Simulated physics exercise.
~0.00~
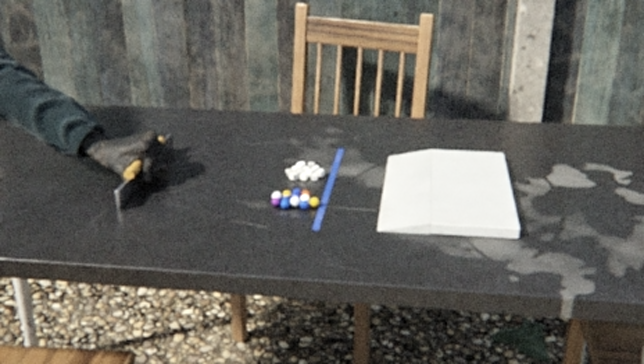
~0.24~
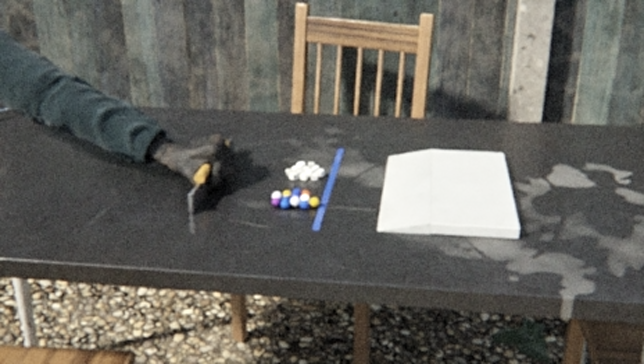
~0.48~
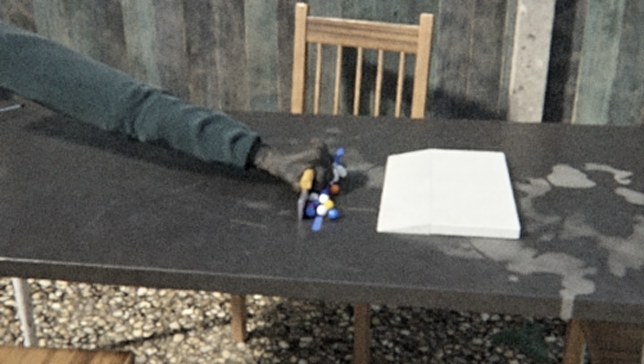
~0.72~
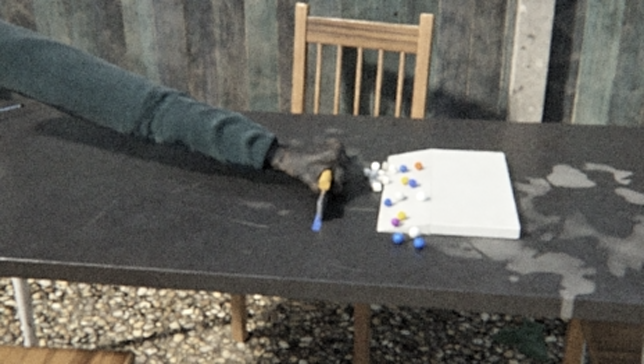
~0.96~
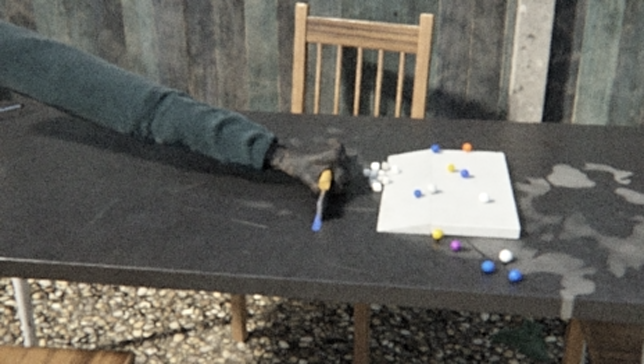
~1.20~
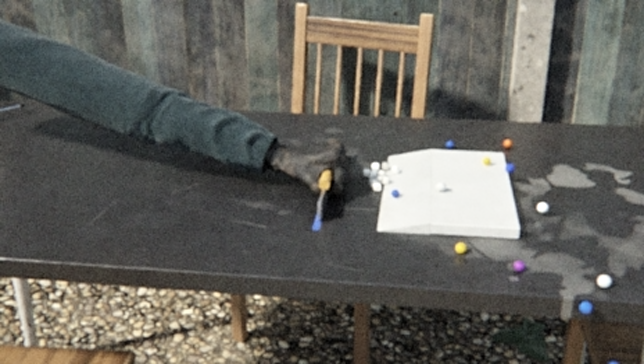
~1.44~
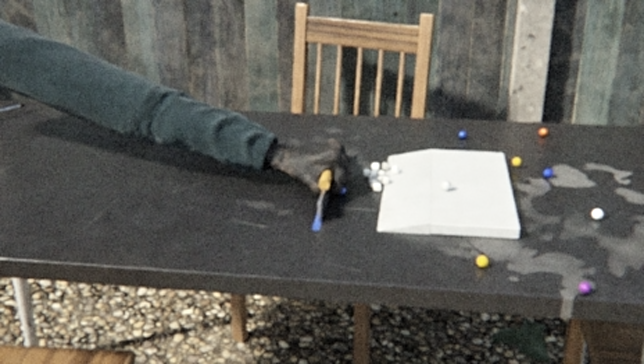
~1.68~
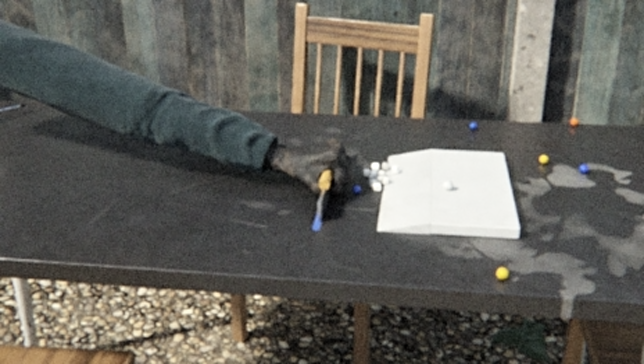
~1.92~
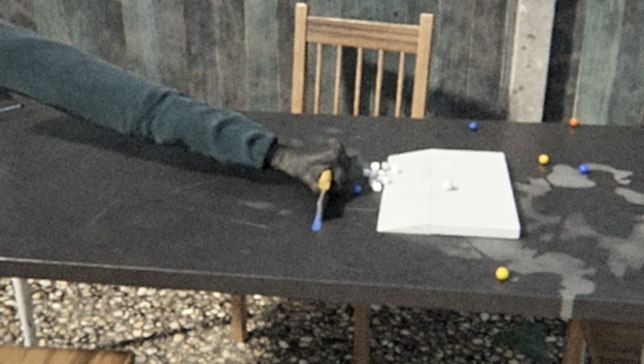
Gloved hand sweeping a scraper right to blue tape, coloured balls scattering past a white wedge, white pieces mostly stopping before it.
